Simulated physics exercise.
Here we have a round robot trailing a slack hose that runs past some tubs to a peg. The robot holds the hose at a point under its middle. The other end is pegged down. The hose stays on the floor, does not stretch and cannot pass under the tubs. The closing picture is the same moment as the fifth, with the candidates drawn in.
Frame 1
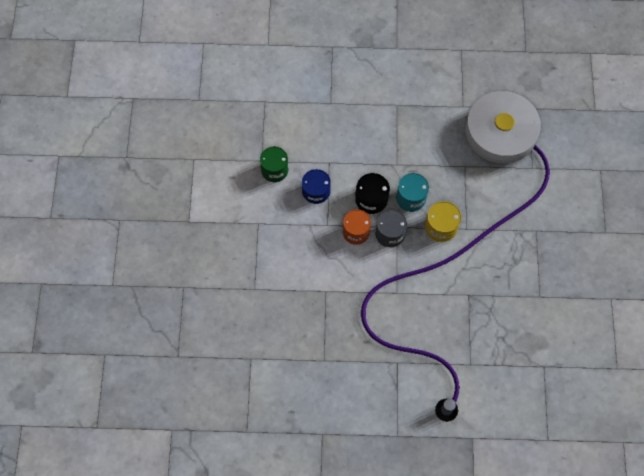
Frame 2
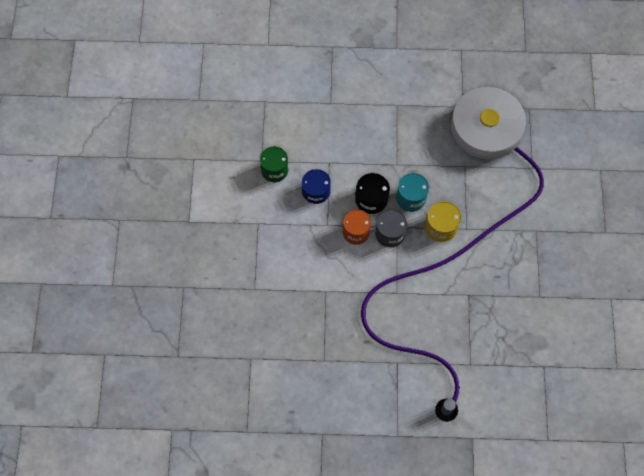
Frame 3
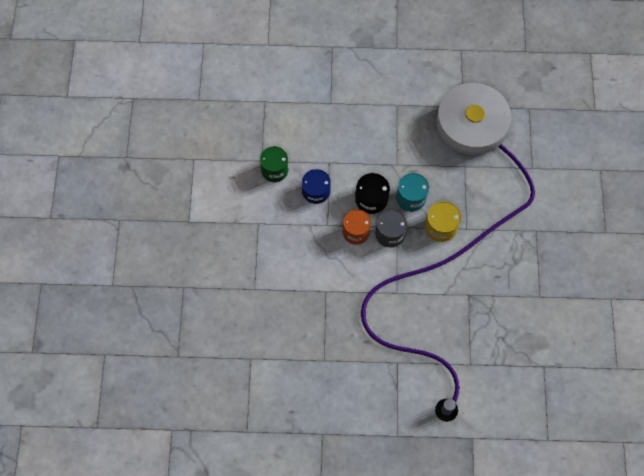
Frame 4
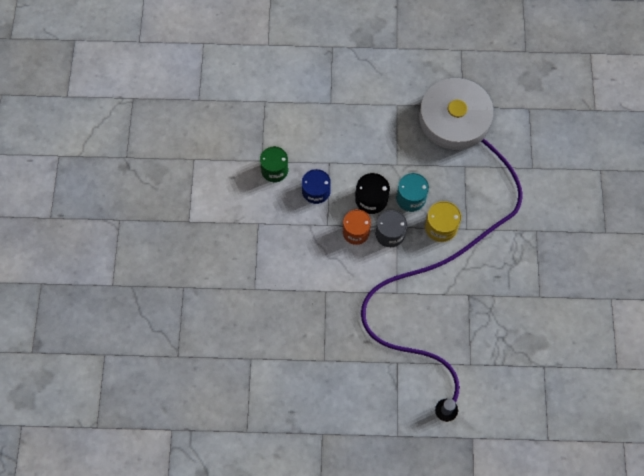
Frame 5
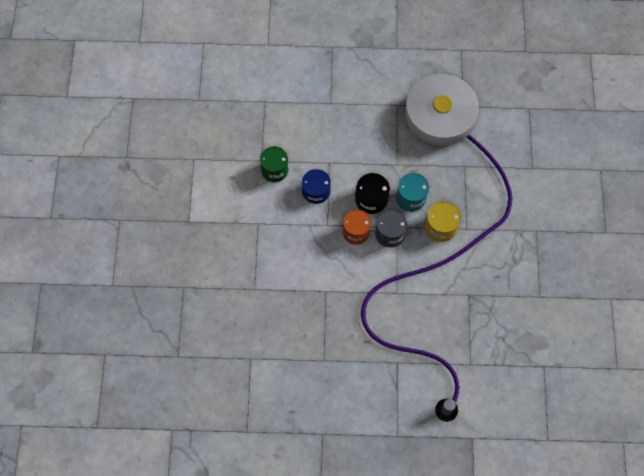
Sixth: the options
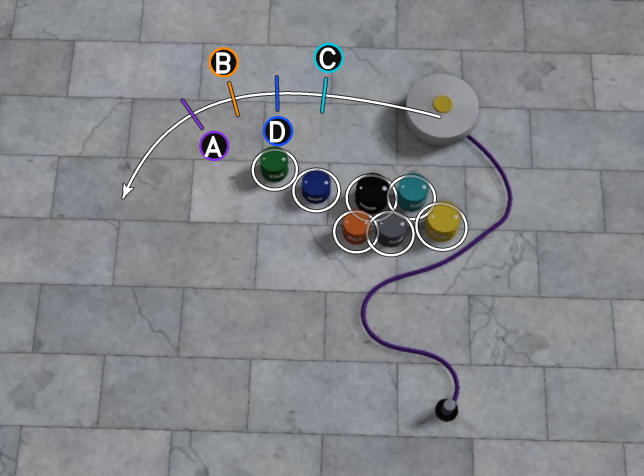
The clip shows a round grey robot attached to a purple hose, pegged at its lower end on grey paving, gliding left and slightly upward above a cluster of coloured tubs, drawing the hose's upper section left while the tubs stay still.
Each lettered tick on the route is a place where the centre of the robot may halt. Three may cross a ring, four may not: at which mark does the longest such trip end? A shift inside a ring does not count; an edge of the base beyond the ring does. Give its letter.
A is the last stop within the limit.
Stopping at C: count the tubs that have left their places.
The count is none.
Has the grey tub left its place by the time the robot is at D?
By then, no.
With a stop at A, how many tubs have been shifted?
Two.
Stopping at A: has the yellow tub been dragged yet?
Yes.
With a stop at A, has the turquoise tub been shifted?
Yes.
On the marked copy, A at (192, 114); B at (233, 99); C at (324, 95); D at (277, 93); the route from (440, 117) via (254, 95) to (123, 197).
Following A. Soon after the start, robot (354, 93).
Later, robot (265, 88).
In the end, robot (191, 108); turquoise tub (402, 202); yellow tub (422, 226); two over the rings.
As for the rest, B is within the limit but short; C is within the limit but short; D is within the limit but short.
